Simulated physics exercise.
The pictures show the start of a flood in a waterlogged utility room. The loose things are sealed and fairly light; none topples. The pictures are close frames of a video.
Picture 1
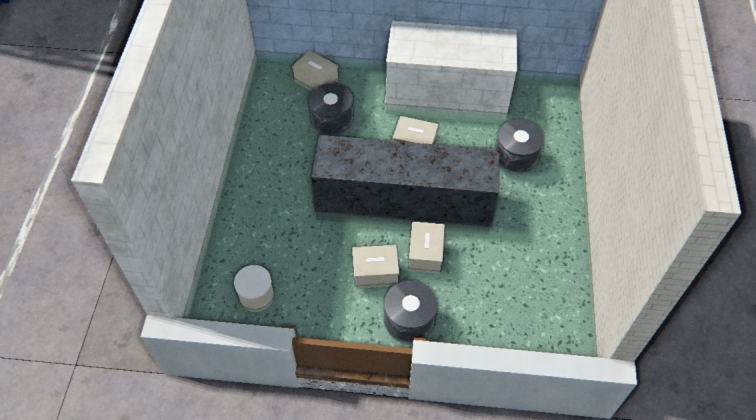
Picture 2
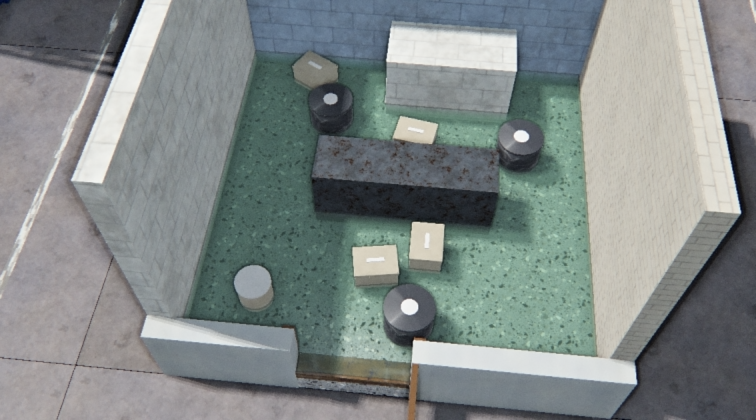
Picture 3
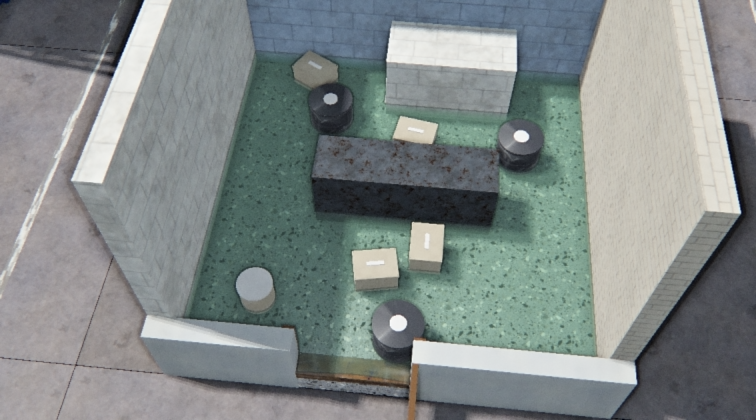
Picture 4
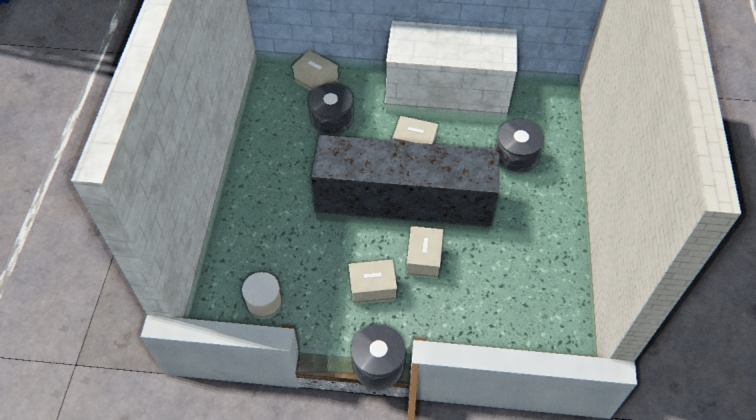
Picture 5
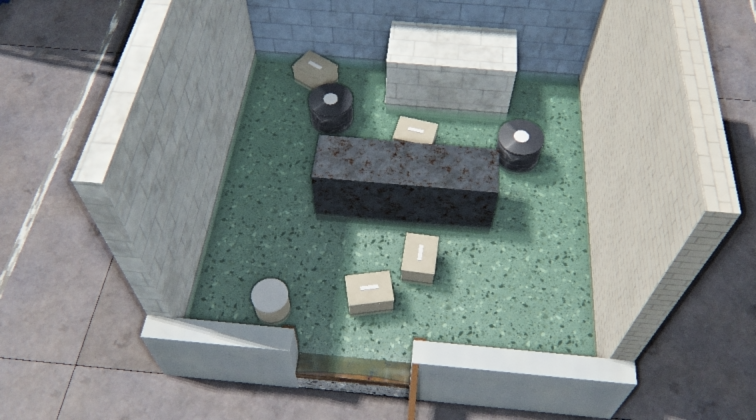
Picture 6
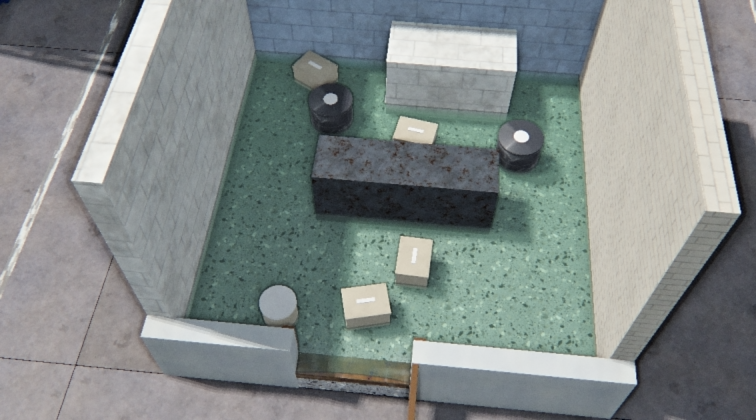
The brown gate at the front of a green-floored room swung open, then a dark round drum slid out of view through the gap as two pale boxes and a grey-topped cylinder drifted slightly nearer.
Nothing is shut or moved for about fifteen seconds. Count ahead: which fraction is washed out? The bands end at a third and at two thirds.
It is from one to two thirds.
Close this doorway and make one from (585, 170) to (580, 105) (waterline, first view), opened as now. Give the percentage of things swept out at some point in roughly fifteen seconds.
Roughly 50 per cent.
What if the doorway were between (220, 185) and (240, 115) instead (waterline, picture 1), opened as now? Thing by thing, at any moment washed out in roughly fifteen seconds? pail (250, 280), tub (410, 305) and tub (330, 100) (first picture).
One after the other: Carried outside, no, through.
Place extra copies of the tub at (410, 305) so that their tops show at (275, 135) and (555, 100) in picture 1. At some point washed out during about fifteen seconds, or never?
As listed: Yes, left behind.
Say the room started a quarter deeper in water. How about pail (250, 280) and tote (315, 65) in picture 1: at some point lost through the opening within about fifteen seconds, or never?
In turn: Carried outside, inside.
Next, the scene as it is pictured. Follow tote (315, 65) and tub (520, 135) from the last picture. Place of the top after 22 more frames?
Near (300, 88) and (514, 259).
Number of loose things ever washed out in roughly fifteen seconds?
That makes 4.
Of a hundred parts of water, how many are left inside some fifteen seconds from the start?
About 52 per cent.
A moment on, 1 of 8 are out; 7 afloat.
Next, 4 of 8 are out; 4 afloat.
Later, 4 of 8 are out; 4 afloat.
In the end, 4 of 8 are out; 4 afloat.
